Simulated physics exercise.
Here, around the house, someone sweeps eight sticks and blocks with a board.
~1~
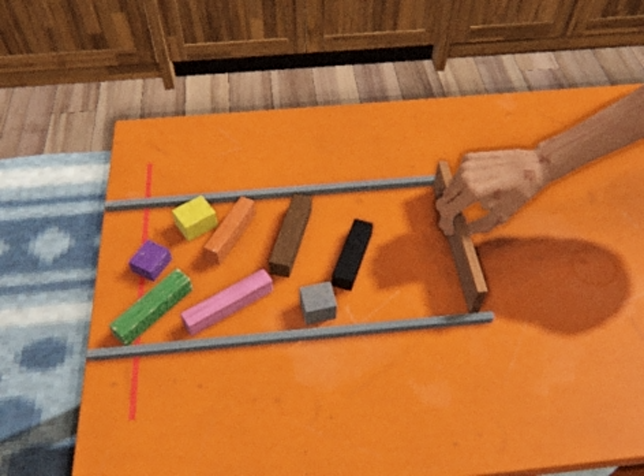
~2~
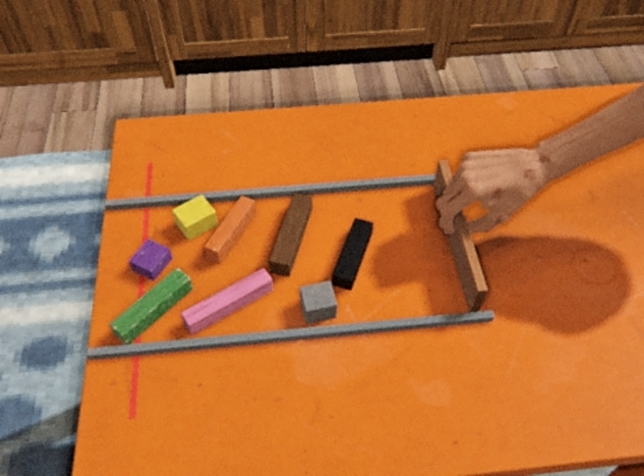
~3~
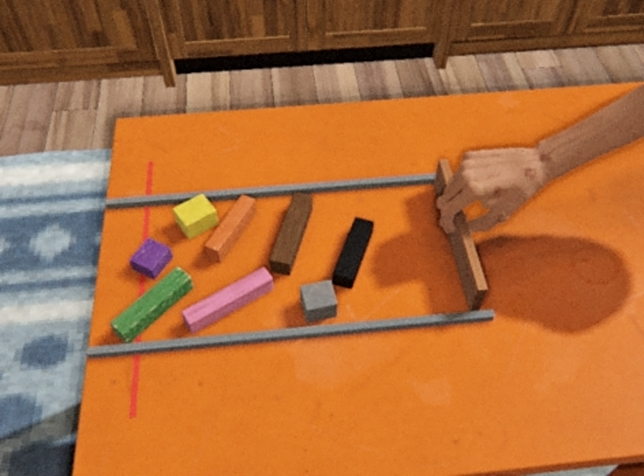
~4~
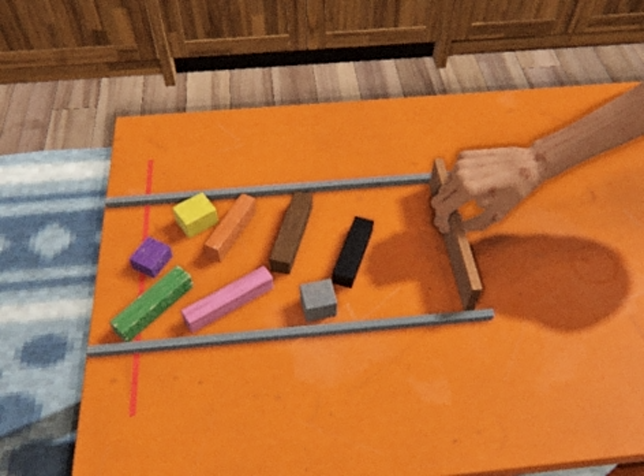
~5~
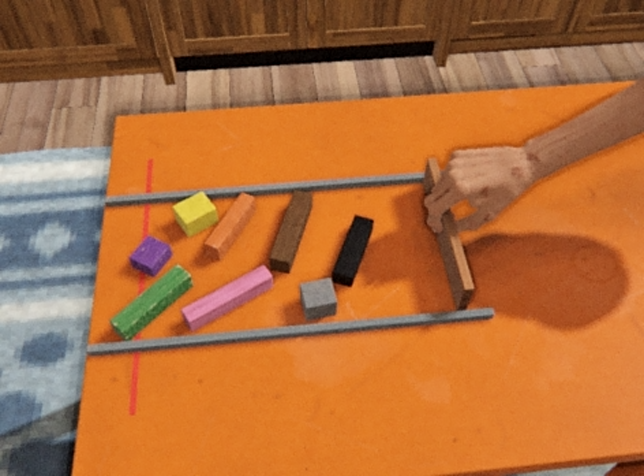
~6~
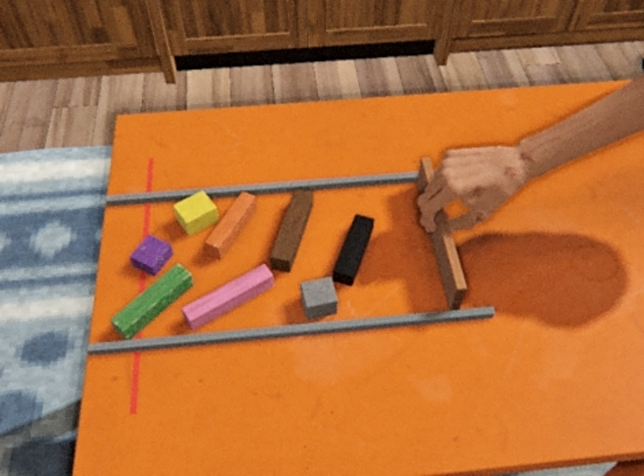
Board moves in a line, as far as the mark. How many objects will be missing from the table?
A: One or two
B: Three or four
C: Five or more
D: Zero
Three or four (B).
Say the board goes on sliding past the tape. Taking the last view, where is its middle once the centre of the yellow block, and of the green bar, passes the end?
First it's close to (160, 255), next close to (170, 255).
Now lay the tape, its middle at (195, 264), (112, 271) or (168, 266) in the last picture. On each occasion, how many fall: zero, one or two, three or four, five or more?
Number fallen at each tape, in order - zero, five or over, either one or two.
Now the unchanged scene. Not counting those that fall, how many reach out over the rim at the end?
The overhang total is 2.
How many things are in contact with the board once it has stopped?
3 of them.
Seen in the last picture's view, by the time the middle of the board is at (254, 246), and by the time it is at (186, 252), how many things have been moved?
First 6 and then 8.
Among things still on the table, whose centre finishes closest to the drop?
Foremost: The orange bar.
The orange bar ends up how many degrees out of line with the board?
Angle: Close to 30 degrees.
Soon after, none off yet; purple block at rest near (152, 255); green bar at rest near (154, 302); yellow block at rest near (196, 213).
After that, none off yet; purple block at rest near (152, 255); green bar at rest near (154, 302); yellow block moving near (192, 213).
And then, none off yet; purple block displaced about its own width near (110, 262); green bar displaced a little near (104, 302); yellow block displaced well along near (128, 214).
In the end, the number that fall off is three or four; gone, pink stick, yellow block, green bar and purple block.
